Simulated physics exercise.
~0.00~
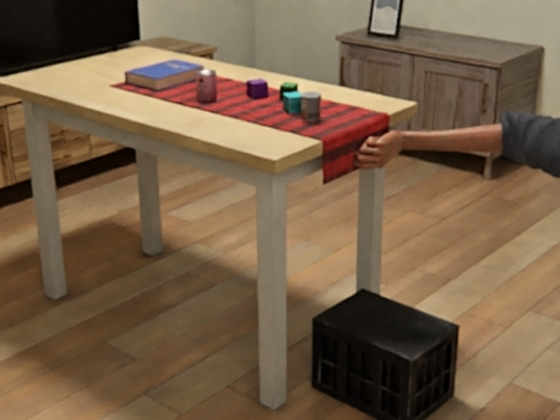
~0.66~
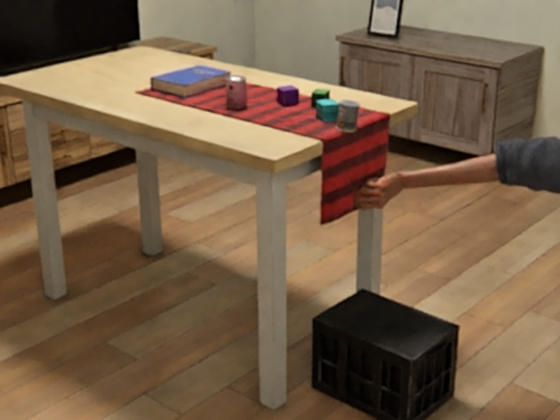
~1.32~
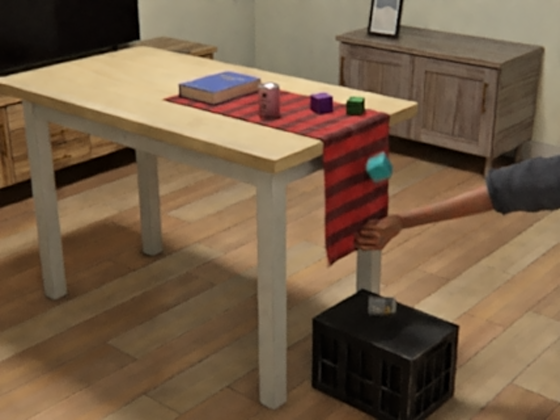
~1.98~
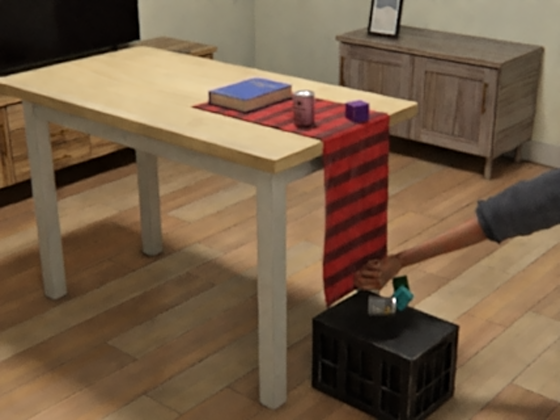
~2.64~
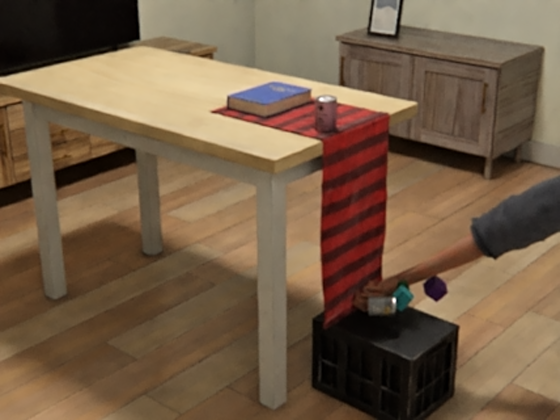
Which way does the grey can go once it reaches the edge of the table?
It goes down, dropping off the table edge and ending on its side on the black crate.
